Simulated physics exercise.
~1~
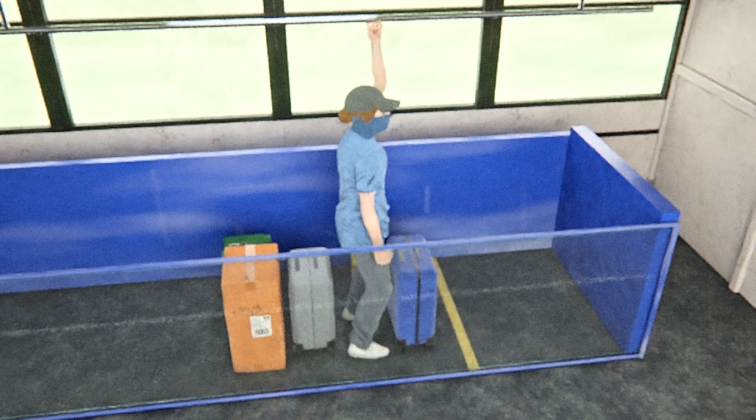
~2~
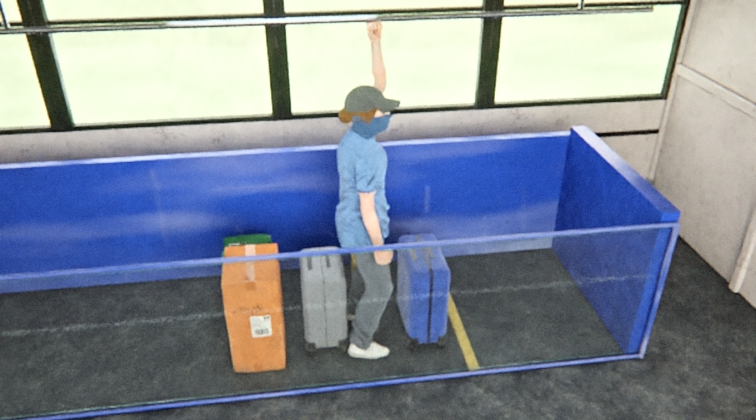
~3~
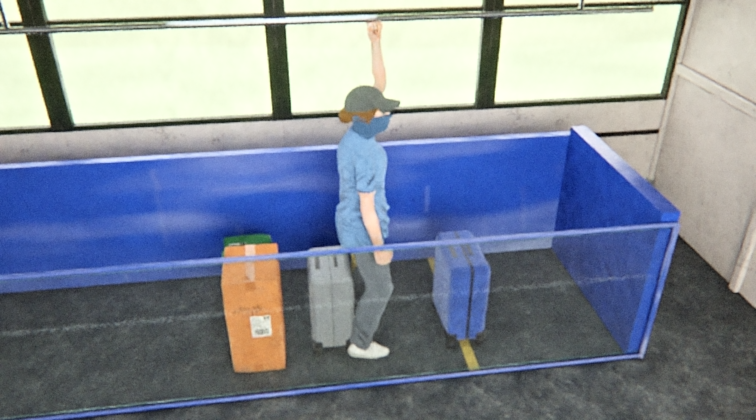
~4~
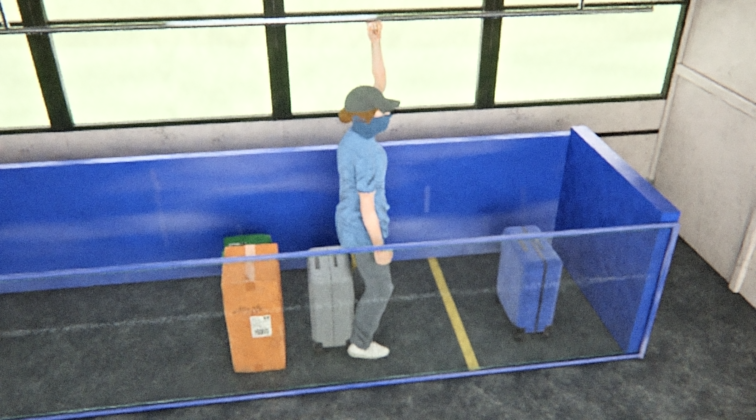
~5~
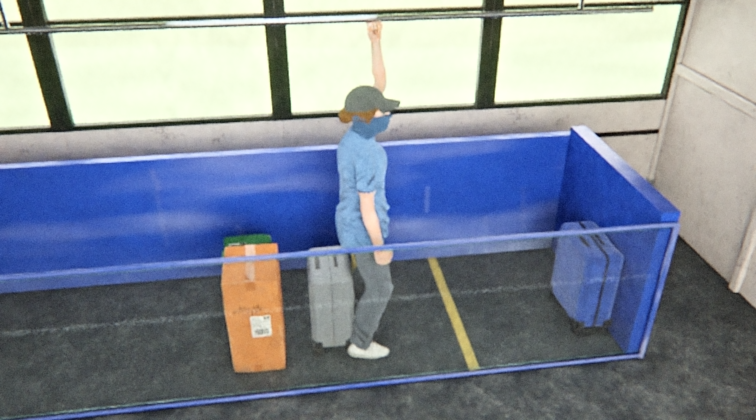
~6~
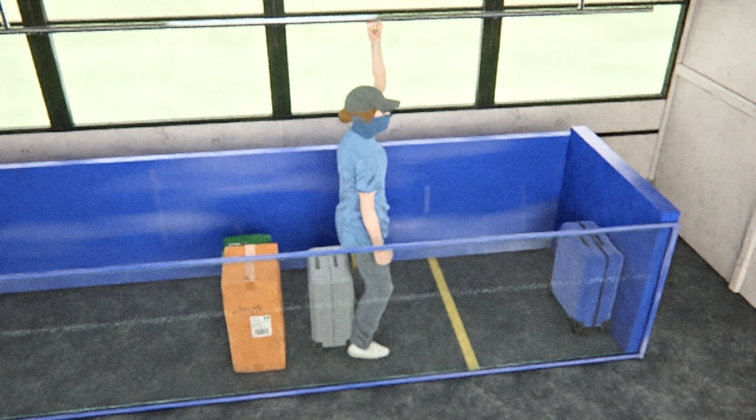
A blue wheeled suitcase rolls right across the yellow line and stops upright at the blue end wall, while a grey suitcase shifts slightly right and halts beside a masked passenger holding the rail, short of the line, as an orange box stays still.
